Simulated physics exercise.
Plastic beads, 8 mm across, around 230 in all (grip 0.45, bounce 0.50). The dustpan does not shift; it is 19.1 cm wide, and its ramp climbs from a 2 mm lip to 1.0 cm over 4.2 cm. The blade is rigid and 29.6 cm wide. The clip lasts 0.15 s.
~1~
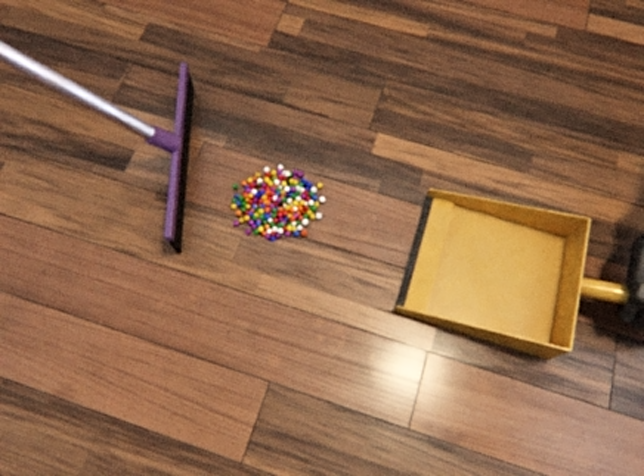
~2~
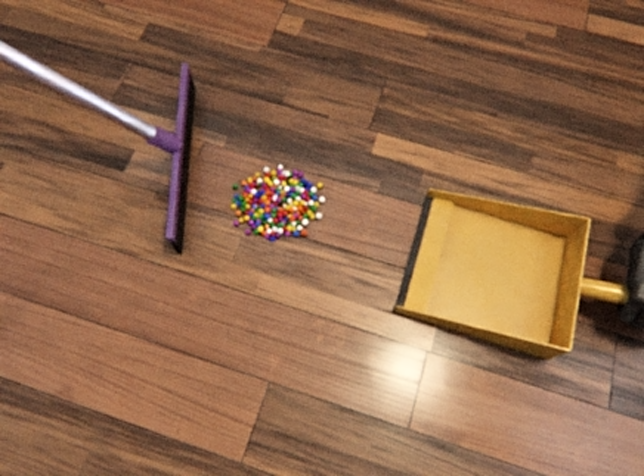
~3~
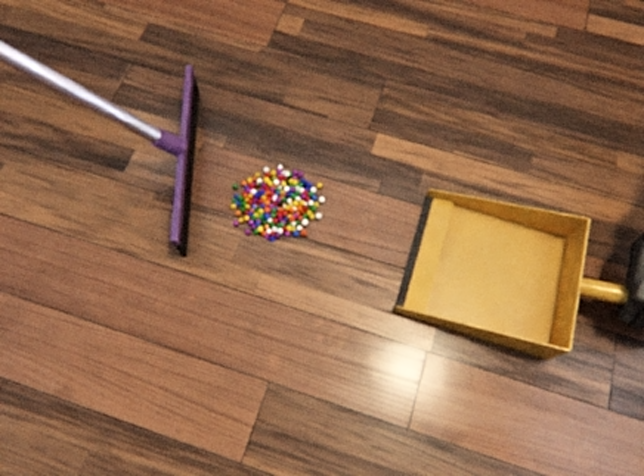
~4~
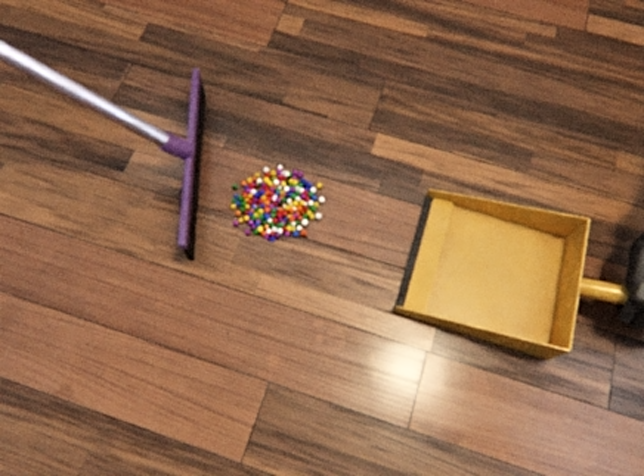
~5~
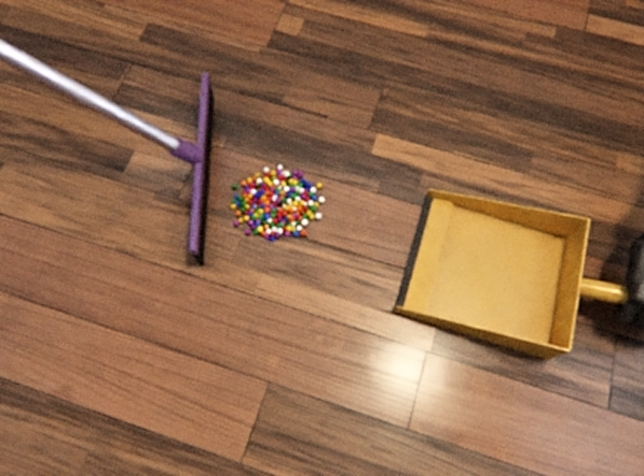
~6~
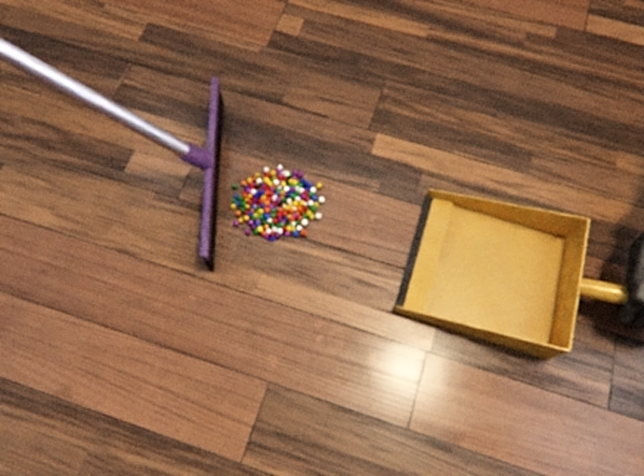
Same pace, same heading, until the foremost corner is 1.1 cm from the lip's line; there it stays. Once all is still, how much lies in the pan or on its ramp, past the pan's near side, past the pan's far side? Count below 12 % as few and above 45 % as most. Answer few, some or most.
Pan: Few, near side: Few, far side: Some.
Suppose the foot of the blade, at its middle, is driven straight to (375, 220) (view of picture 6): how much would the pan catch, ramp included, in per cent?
About 10 per cent.
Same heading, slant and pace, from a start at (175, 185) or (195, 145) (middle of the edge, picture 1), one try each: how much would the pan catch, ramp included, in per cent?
Some 0 and 10 per cent.
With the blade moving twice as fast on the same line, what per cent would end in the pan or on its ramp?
It would be near 30 per cent.
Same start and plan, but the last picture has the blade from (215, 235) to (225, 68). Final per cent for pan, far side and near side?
Pan 20, far 50, near 0.
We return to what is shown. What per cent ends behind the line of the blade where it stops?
About 0 per cent.
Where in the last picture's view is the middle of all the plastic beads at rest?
At about (403, 228).
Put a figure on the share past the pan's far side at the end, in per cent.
Roughly 25 per cent.
Then, 0.22 s after the last picture, middle of the blade 19 cm from the lip; 0 % over the lip, far side 5 %, near side 0 %.
Then, 0.36 s after the last picture, middle of the blade 10 cm from the lip; 0 % over the lip, far side 15 %, near side 5 %.
Then, 0.64 s after the last picture, middle of the blade 6 cm from the lip; 5 % over the lip, far side 25 %, near side 5 %.
In the end, pan 5 %, near side 5 %, far side 25 %, in front of the lip or behind the blade 70 %.
